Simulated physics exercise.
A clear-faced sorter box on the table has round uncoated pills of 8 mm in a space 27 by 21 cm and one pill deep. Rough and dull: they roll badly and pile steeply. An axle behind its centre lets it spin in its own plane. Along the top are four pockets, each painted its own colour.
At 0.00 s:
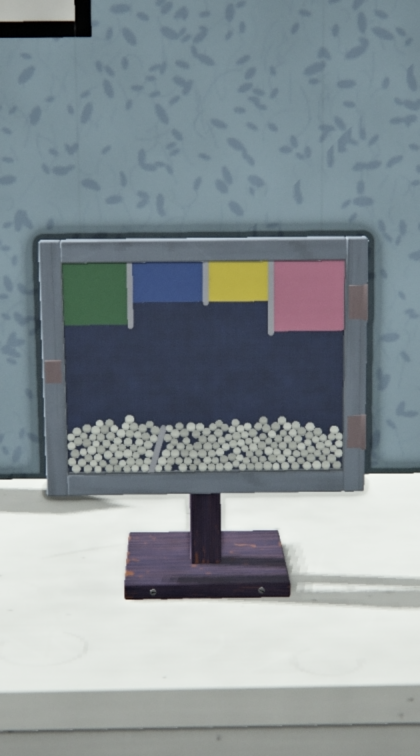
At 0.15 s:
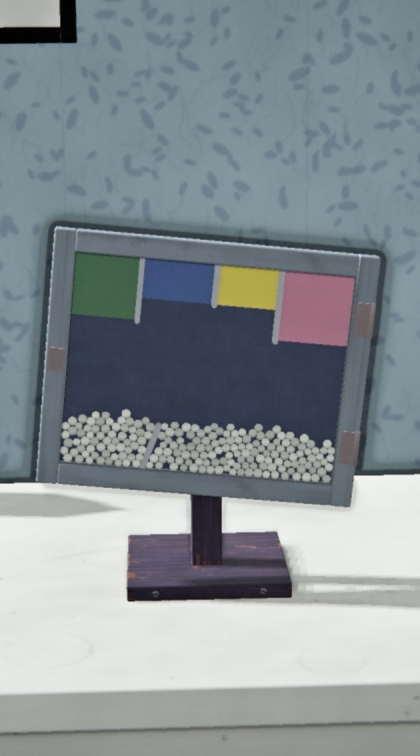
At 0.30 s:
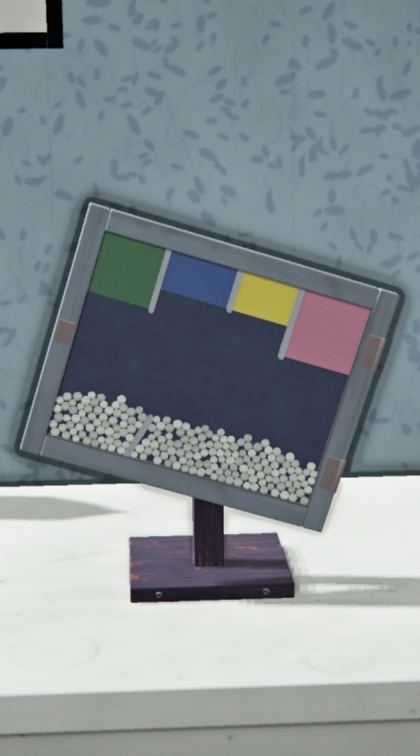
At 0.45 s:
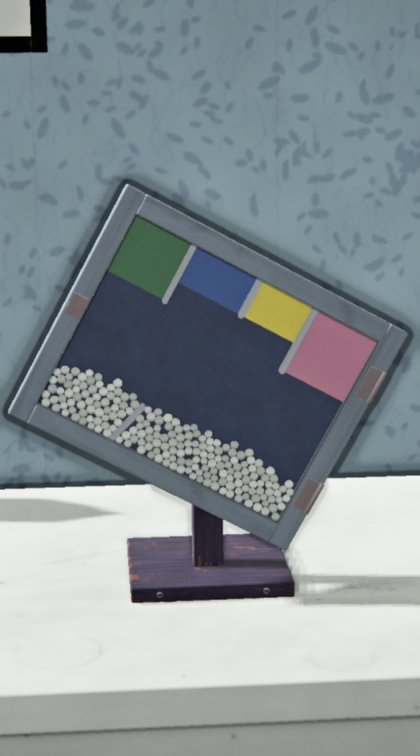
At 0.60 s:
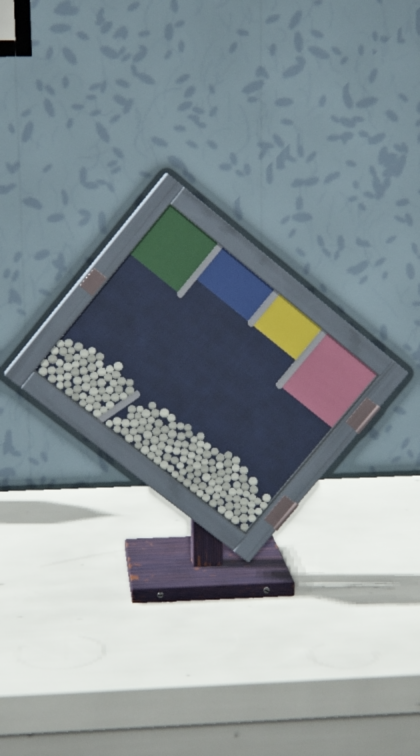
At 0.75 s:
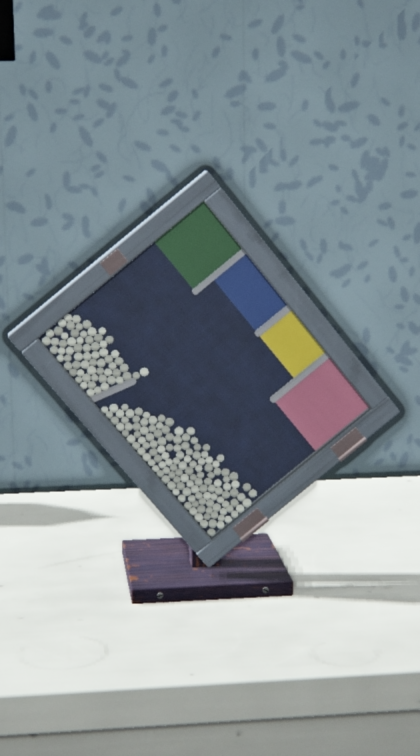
A grey-framed box with a clear face stands on a dark wooden base on a white table, seen straight on against blue patterned wallpaper. Green, blue, yellow and pink pockets line its top from left to right, above a bed of small white balls. The box turns steadily clockwise, well past halfway to its side, while the balls shift and bank around a short divider.
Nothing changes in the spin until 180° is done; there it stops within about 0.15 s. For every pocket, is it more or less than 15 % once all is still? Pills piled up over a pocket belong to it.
Yellow pocket more, blue pocket less, pink pocket more, green pocket less than 15 %.
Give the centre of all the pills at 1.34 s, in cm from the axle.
About 6 cm left and 6 cm below.
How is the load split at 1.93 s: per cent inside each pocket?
Yellow pocket: 10; blue pocket: 0; pink pocket: 35; green pocket: 0.
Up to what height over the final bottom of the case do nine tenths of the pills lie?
Roughly 10 cm.
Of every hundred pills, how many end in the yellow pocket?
Roughly 30 per cent.
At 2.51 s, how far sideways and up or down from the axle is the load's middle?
About 8 cm left and 4 cm below.
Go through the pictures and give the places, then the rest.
The first picture shows level, about 200 pills; pills centred (206, 447); top one (130, 420); yellow (238, 279), blue (168, 280), pink (308, 294), green (95, 292); walls (151, 474) to (163, 429).
The second picture shows turned 6° clockwise; pills centred (199, 449); top one (126, 414).
The third picture shows turned 17° clockwise; pills centred (186, 447); top one (92, 395).
The fourth picture shows turned 29° clockwise; pills centred (171, 442); top one (65, 370).
The fifth picture shows turned 40° clockwise; pills centred (160, 436); top one (69, 343).
The sixth picture shows turned 52° clockwise; pills centred (153, 432); top one (68, 318); yellow (293, 343), blue (251, 291), pink (322, 403), green (199, 244); partition tips (195, 292), (258, 334), (273, 400).
After 1.34 s, it has turned 97°, the pills' middle is 6 cm left of and 6 cm below the axle; inside pockets, pink 5 %.
After 1.93 s, it has turned 141°, the pills' middle is 6 cm left of and 8 cm below the axle; inside pockets, yellow 10 %, pink 35 %.
After 2.51 s, it has turned 180°, the pills' middle is 8 cm left of and 4 cm below the axle; inside pockets, yellow 20 %, pink 40 %.
Settled by 3.6 s, yellow 30 %, blue 5 %, pink 65 %, green 0 %.
